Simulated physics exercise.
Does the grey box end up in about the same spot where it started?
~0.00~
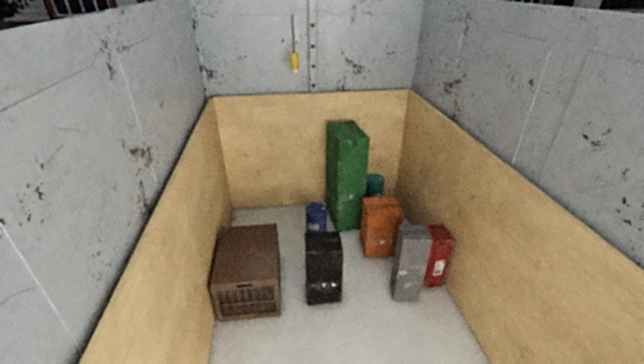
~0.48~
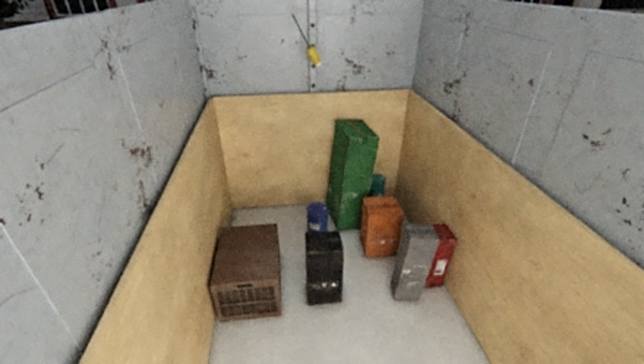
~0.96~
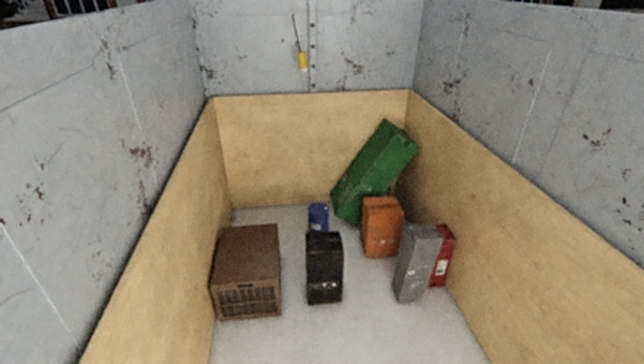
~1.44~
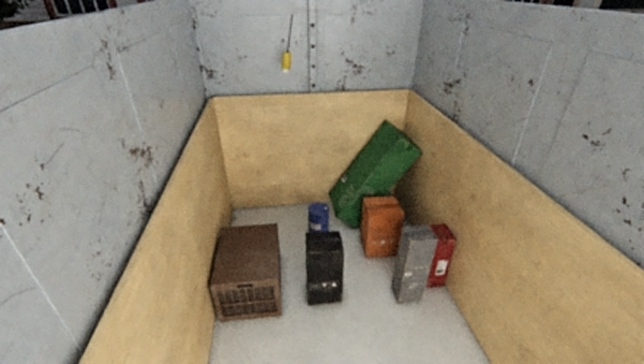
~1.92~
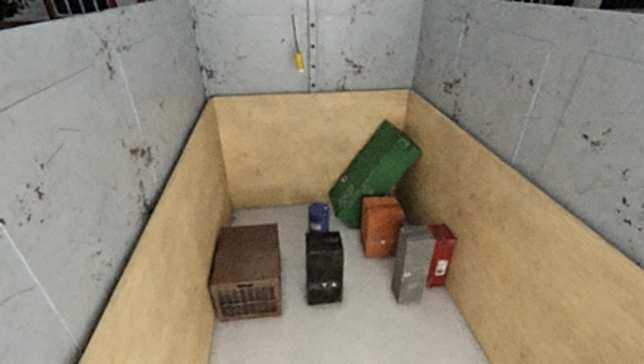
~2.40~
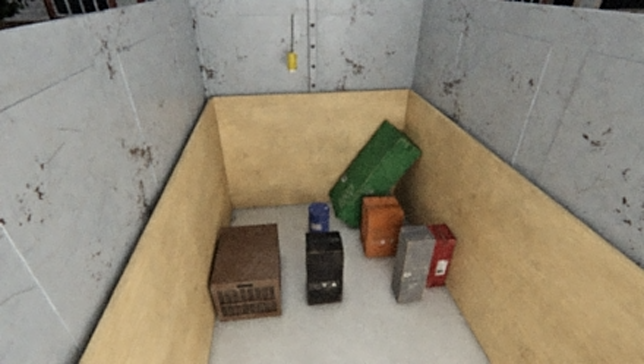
Yes, the grey box stays put and is still standing beside the red box at the end.
At the start, a tall green box stands upright near the back of a walled load bay, with a turquoise canister partly visible behind it and a brown chest, a blue canister and black, orange, grey and red boxes around it. A yellow lamp hanging on the front wall swings to the right, and the green box begins to tilt the same way. It then tips further toward the right-hand wall, hiding the turquoise canister from view. The lamp keeps swaying a little while the green box holds its slant. At the end, the green box rests at a steep lean, and the other visible items stand about where they began.
